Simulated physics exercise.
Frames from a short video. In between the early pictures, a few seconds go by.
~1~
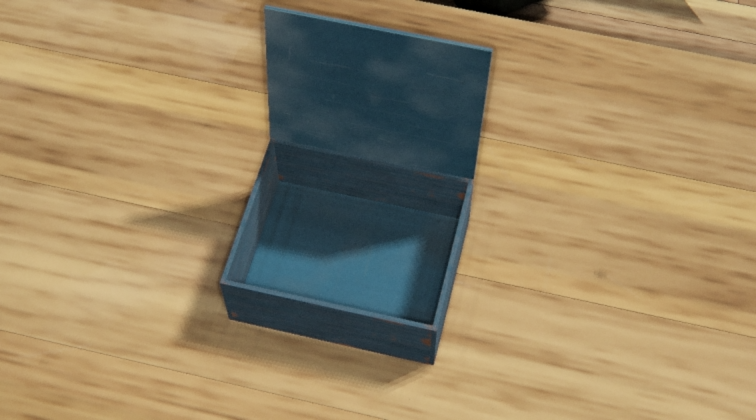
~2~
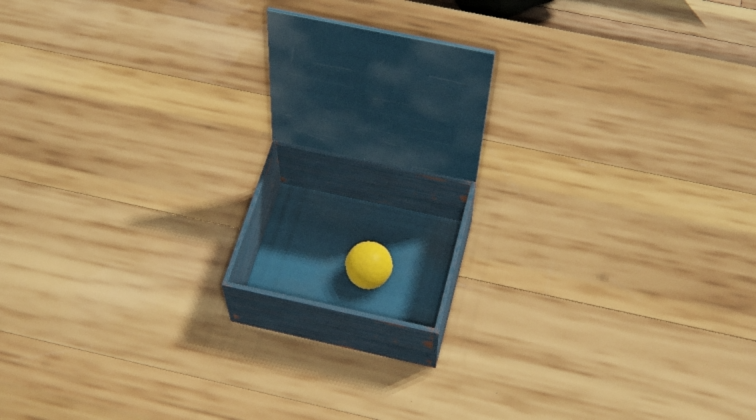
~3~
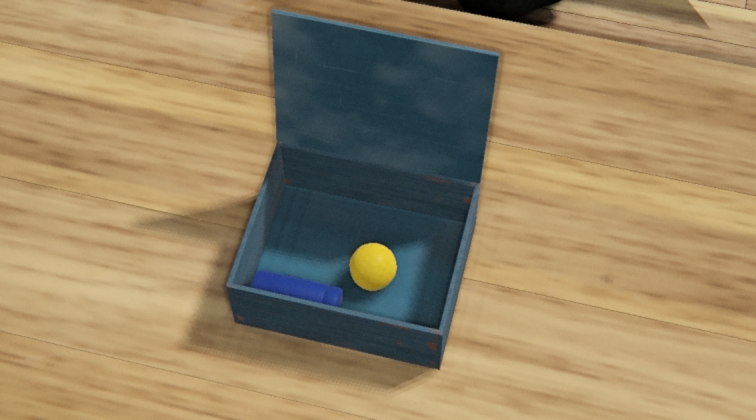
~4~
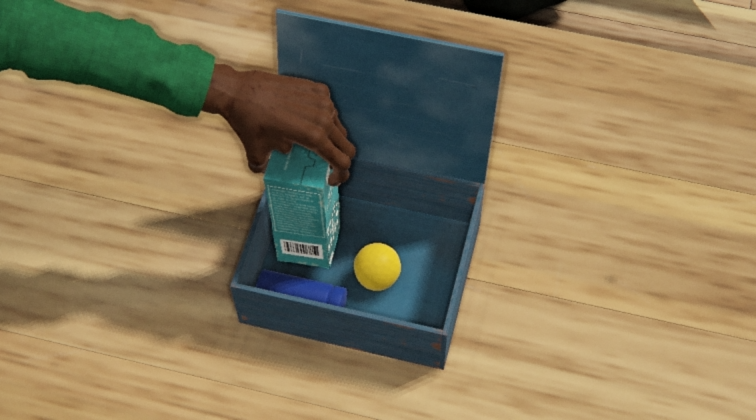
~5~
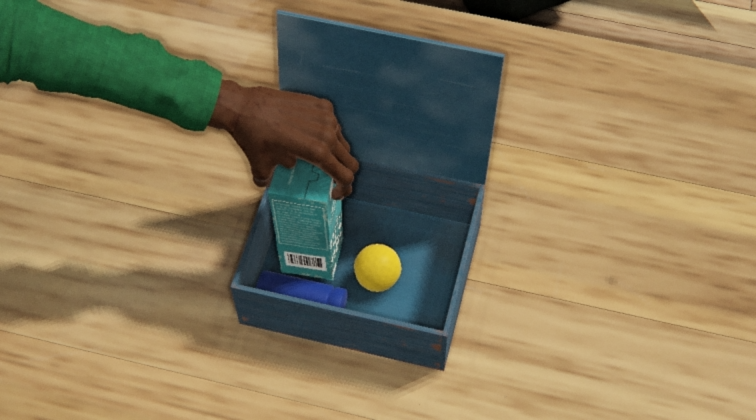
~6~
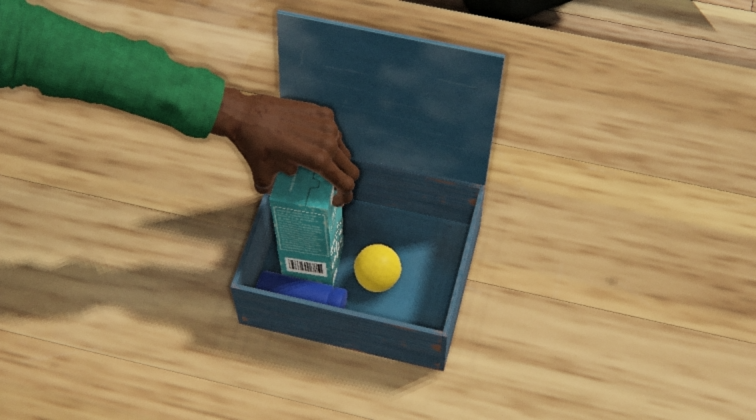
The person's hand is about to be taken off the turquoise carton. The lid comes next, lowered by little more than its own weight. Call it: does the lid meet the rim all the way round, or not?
It does not meet the rim all the way round.
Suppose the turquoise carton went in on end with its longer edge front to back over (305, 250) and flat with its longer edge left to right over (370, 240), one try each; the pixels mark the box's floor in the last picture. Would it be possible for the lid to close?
In the first case it stays ajar; in the second case it closes.
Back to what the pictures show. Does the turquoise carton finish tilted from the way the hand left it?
Looking at the last picture, it is left as set.
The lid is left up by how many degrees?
It comes to about 55°.
Then, 1.10 s after the last picture, lid starting down.
Then, 1.40 s after the last picture, lid 78° above the rim.
Then, 1.60 s after the last picture, lid 60° above the rim.
At rest, lid 54° above the rim; all 3 in place. Seen from the same camera at the end, turquoise carton near (309, 224).
